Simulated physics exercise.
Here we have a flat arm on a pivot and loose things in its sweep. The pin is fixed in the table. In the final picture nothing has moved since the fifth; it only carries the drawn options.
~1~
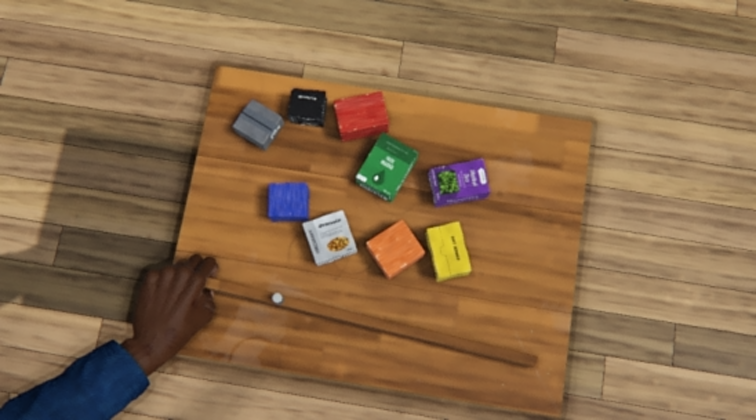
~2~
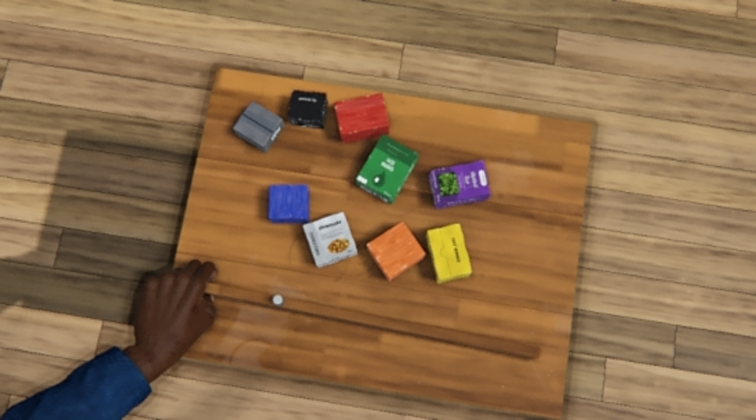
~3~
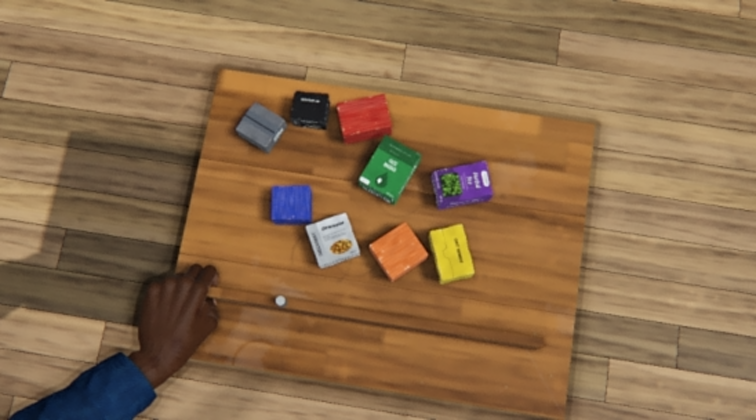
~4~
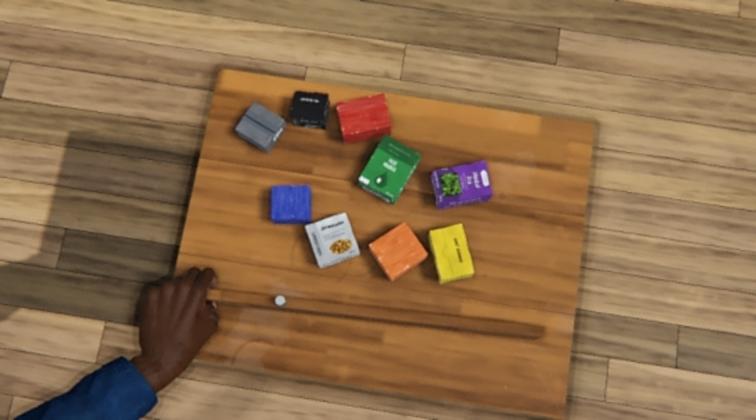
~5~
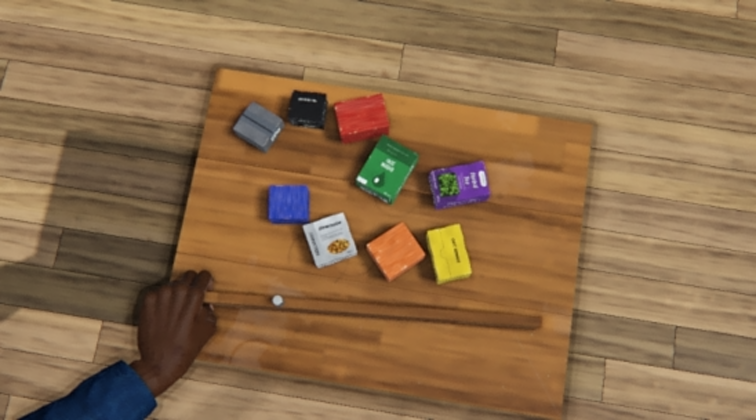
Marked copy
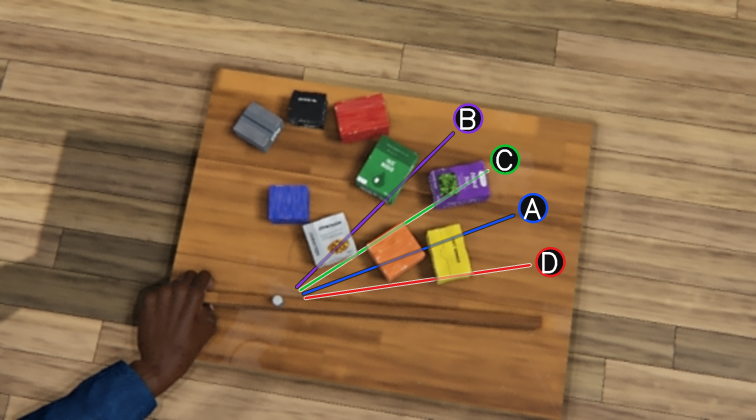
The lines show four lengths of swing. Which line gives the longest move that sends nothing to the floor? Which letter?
B is the last safe line.
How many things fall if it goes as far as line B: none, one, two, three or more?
By then, none.
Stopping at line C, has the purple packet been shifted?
By then, yes.
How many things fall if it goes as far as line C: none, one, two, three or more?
The count is none.
On the copy, A at (410, 254); B at (377, 209); C at (396, 229); D at (418, 282).
On B. First, arm (411, 270); yellow packet (443, 233); orange block (395, 247).
Then, arm (393, 229); red block (362, 115); purple packet (450, 155).
Finally, arm (376, 208); red block (340, 91); purple packet (425, 121); nothing has fallen.
By contrast, A is safe but short; C is safe but short; D is safe but short.
